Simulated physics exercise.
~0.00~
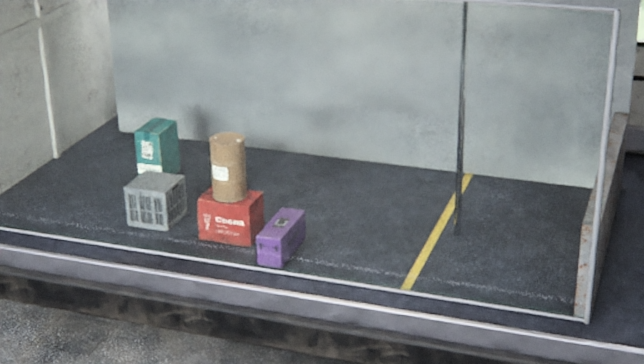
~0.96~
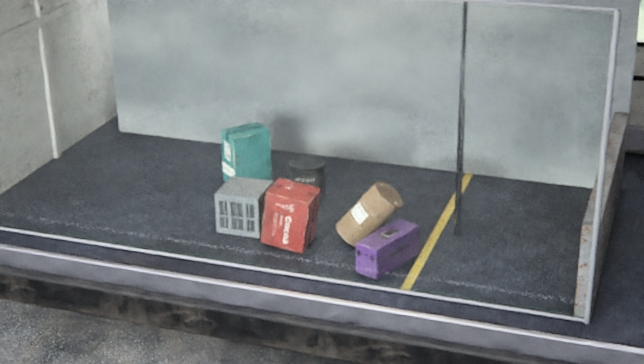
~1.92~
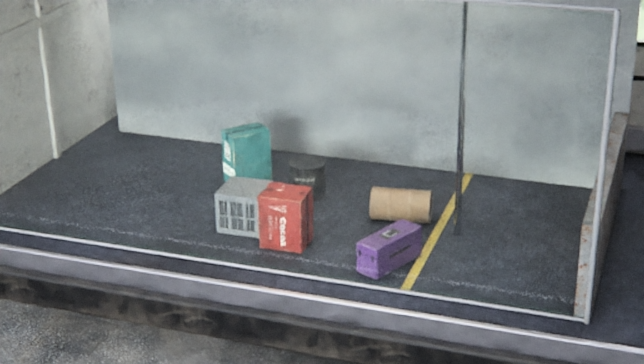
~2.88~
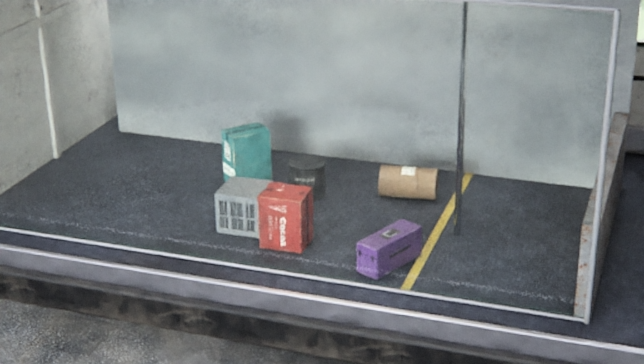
A grey-walled bay with a dark floor, a thin upright pole and a yellow line toward the right is seen from above at an angle. On the left, a brown drum stands on a red carton, with a teal pack behind a grey crate and a purple toolbox to the right. The load shifts right; the red carton tips, the drum falls off it, leaning by the toolbox, and a black bucket comes into view. The carton settles against the crate while the drum drops onto its side and rolls toward the back. Everything else rests short of the line.
